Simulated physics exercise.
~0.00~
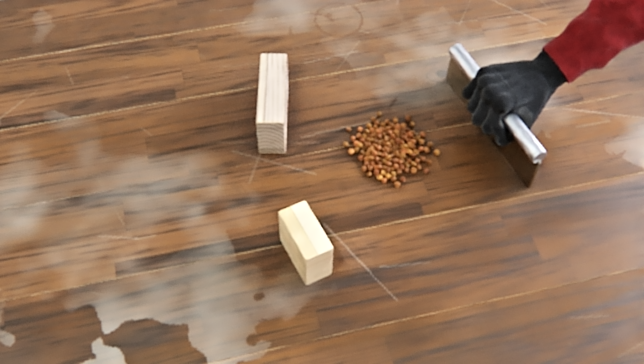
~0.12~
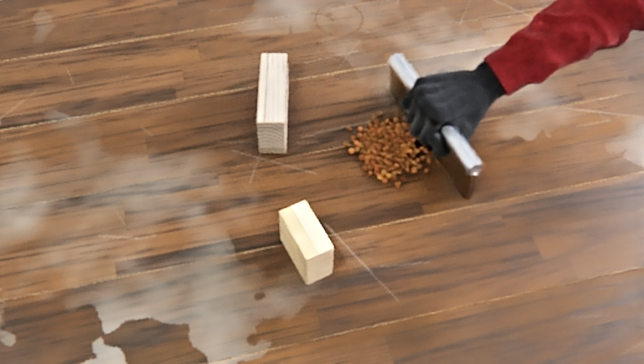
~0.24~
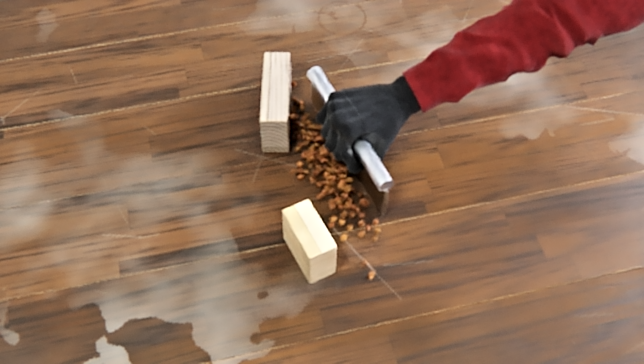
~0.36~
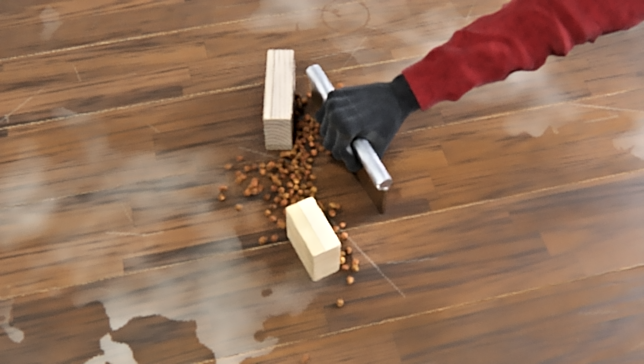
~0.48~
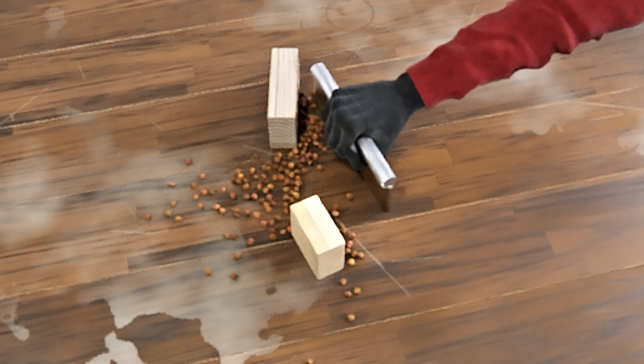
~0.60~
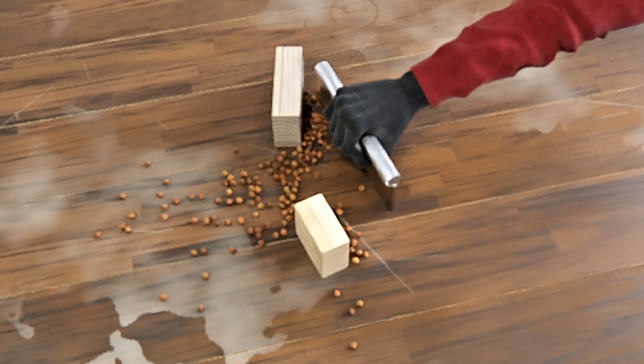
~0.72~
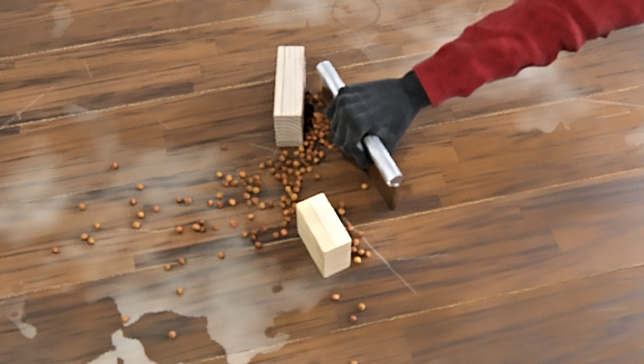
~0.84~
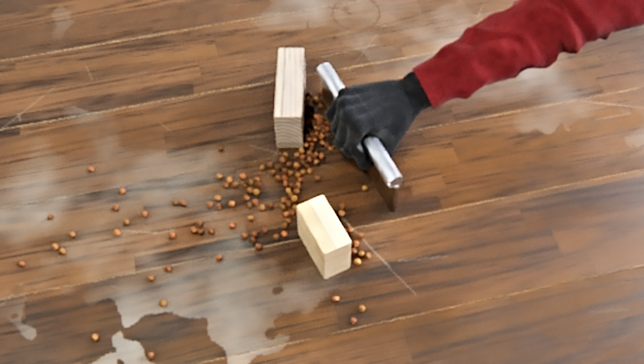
A black-gloved hand in a red sleeve grips a metal scraper at the upper right of a worn brown wooden floor, seen from above at an angle. To its left lies a heap of small orange-brown balls, and beyond it two pale wooden blocks stand with a gap between them. The hand drives the scraper leftwards into the heap, pushing it against the blocks, and stops just short of them. Balls spill through the gap and fan out leftwards, while a few slip round the near block. Finally, many remain packed between blade and blocks, with others scattered across the floor.
